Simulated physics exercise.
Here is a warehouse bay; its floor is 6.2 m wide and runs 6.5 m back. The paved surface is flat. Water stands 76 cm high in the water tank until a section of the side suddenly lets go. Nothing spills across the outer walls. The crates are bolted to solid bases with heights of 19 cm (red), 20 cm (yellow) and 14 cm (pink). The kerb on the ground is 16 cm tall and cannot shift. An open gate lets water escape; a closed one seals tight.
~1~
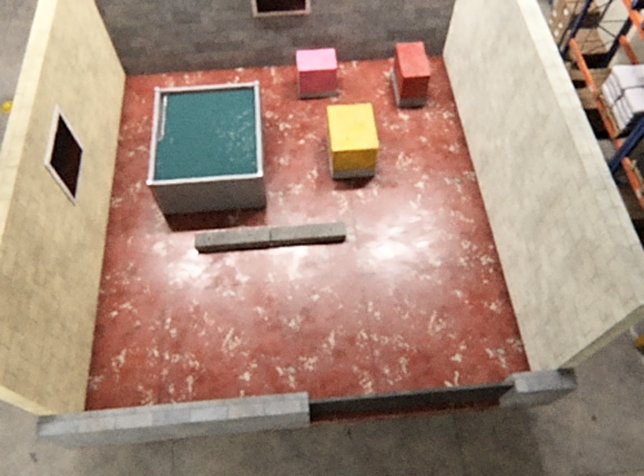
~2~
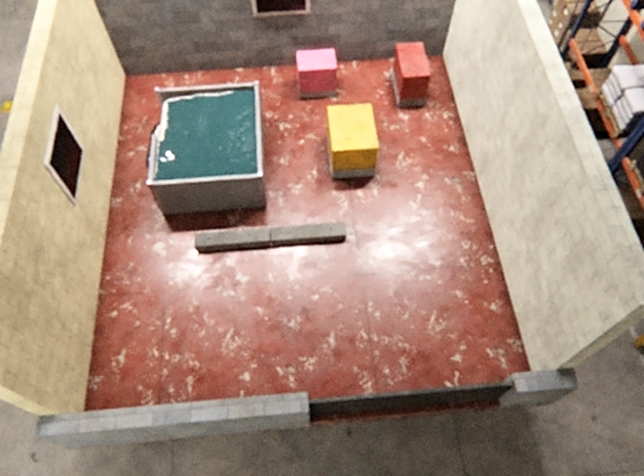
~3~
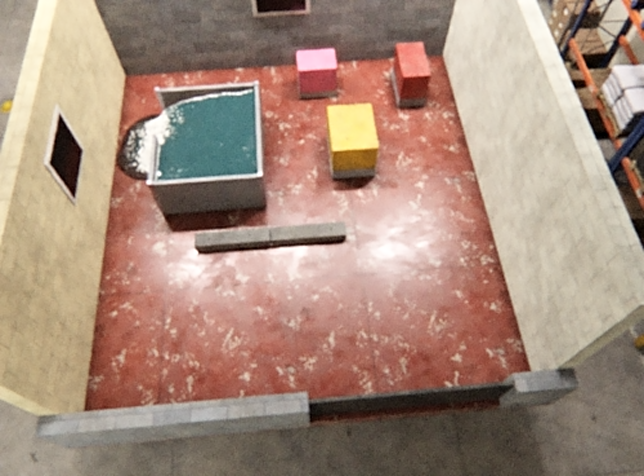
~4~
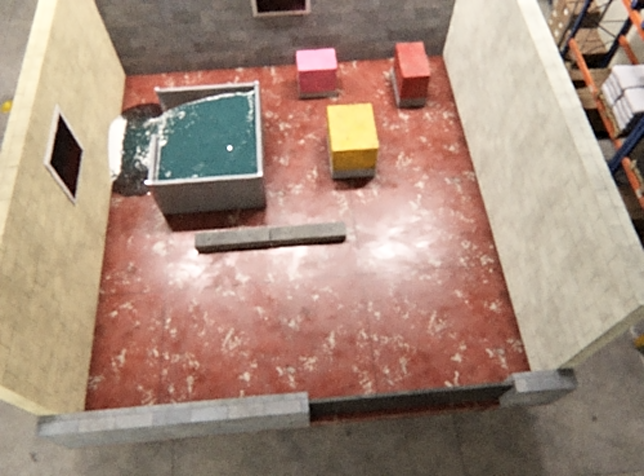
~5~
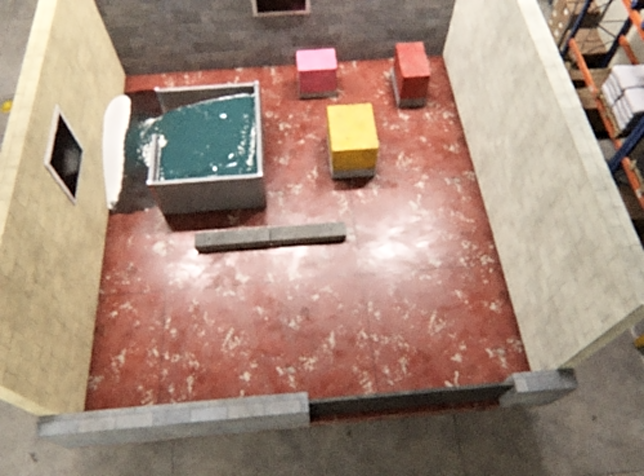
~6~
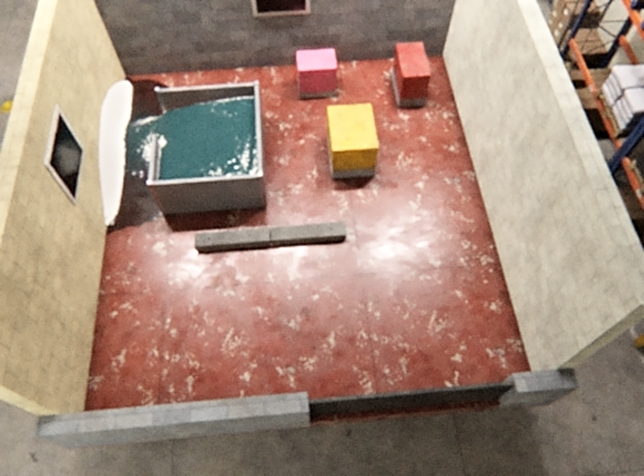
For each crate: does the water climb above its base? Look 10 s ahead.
One by one: The red crate stays dry; the yellow crate stays dry; the pink crate gets wet.
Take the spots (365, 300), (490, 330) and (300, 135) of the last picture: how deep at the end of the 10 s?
About 8, 9 and 3 cm.
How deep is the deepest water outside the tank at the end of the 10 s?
Up to some 10 cm.
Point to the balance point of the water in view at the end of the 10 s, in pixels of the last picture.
At about (308, 208).
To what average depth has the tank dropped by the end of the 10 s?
About 8 cm.
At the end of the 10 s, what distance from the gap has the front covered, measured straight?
Roughly 7.0 m.
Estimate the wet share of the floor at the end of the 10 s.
Near 95 per cent is wet.
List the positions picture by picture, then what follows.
The first picture shows the water tank at (207, 134) is whole and still, 76 cm deep.
In the second picture, water pours out at (166, 134) and has run 0.5 m, to (157, 168); deepest outside 42 cm, 76 cm at the water tank's back.
In the third picture, the front is at (123, 160), 0.9 m from the gap at (167, 136); 0.9 m2 of floor is under water; 76 cm left at the back of the water tank.
In the fourth picture, the front is at (113, 186), 1.2 m from the gap at (167, 137); 1.5 m2 of floor is under water; 71 cm left at the back of the water tank.
In the fifth picture, water pours out at (167, 137) and has run 1.6 m, to (110, 210); deepest outside 66 cm, 63 cm at the water tank's back.
In the sixth picture, water pours out at (167, 136) and has run 1.9 m, to (126, 80); deepest outside 81 cm, 65 cm at the water tank's back.
A moment later water covers 15 % of the floor and is deepest (59 cm) near (126, 76); red plinth not reached, yellow plinth not reached, pink plinth not reached.
Soon after water covers 35 % of the floor and is deepest (43 cm) near (125, 83); red plinth not reached, yellow plinth not reached, pink plinth reached.
Next water covers 55 % of the floor and is deepest (30 cm) near (126, 76); red plinth reached, yellow plinth reached, pink plinth reached.
Later on water covers 90 % of the floor and is deepest (18 cm) near (440, 55); red plinth reached, yellow plinth reached, pink plinth reached.
At the end water covers 95 % of the floor and is deepest (10 cm) near (402, 395); highest at the red plinth 13 cm, highest at the yellow plinth 12 cm, highest at the pink plinth 23 cm.
